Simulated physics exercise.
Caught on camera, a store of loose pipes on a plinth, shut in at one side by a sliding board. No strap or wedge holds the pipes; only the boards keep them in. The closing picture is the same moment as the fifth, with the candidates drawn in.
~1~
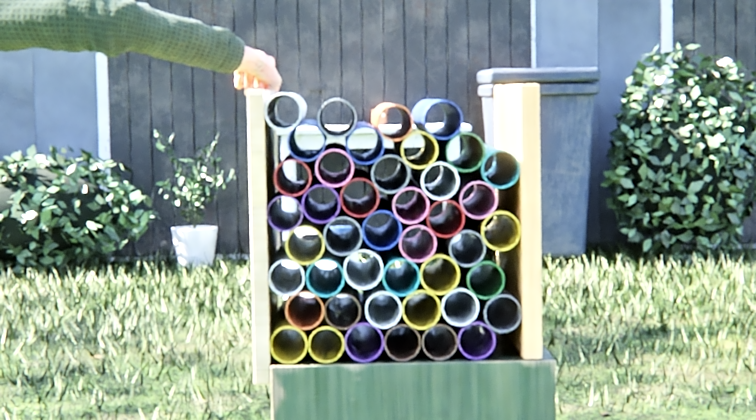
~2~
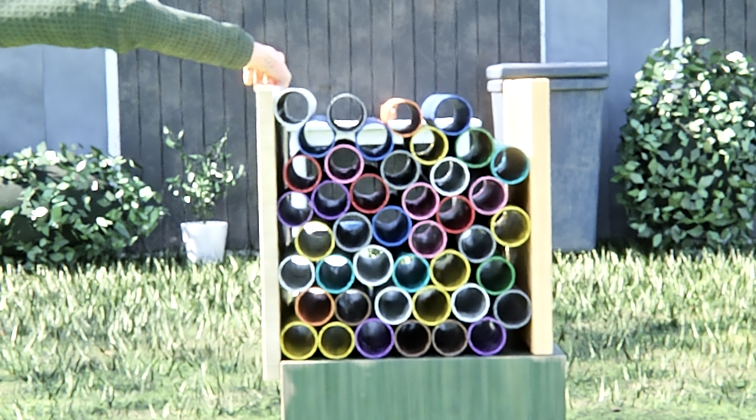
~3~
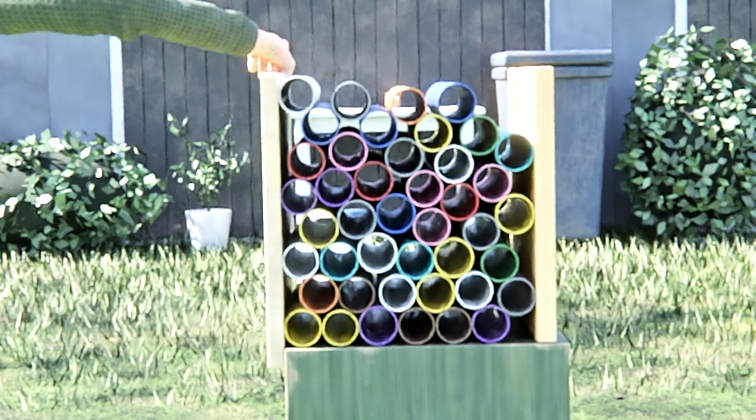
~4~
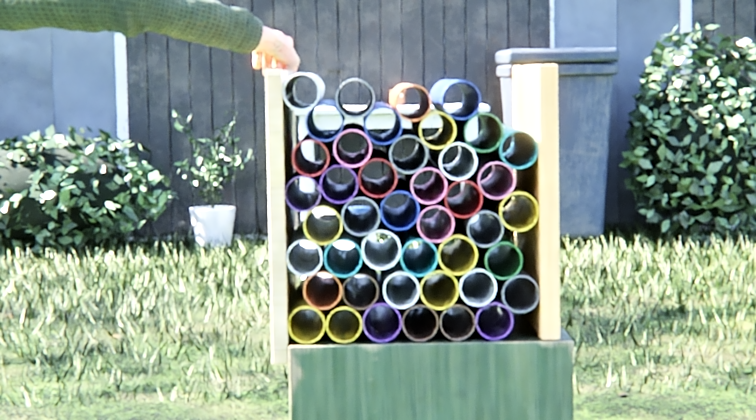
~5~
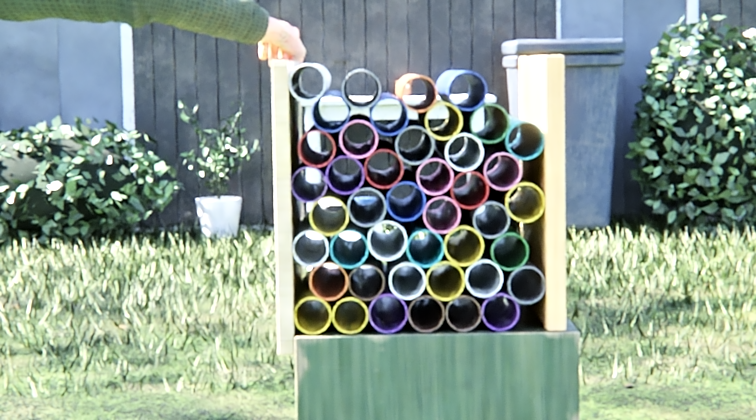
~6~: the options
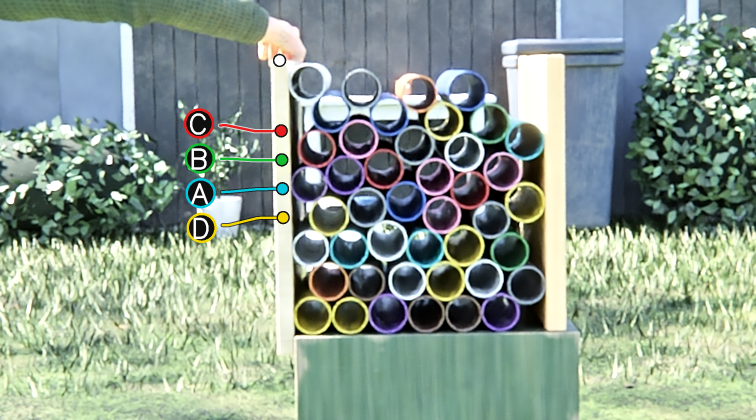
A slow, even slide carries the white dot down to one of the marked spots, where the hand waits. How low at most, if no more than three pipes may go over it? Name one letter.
The last mark within the limit is A.
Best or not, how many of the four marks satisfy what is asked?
Three of the four.
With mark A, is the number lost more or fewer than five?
It loses fewer than five.
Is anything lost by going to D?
Yes, at D.
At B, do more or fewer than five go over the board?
At B, fewer than five.
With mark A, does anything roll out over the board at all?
At A: Yes.
On the copy, A at (283, 189); B at (282, 160); C at (281, 131); D at (283, 217); the white dot at (280, 61).
On A. First, top of the board (289, 118).
Then, top of the board (290, 184).
Finally, top of the board (291, 188), two out over the board.
By contrast, B one out over the board; C none out over the board; D more than three out over the board.
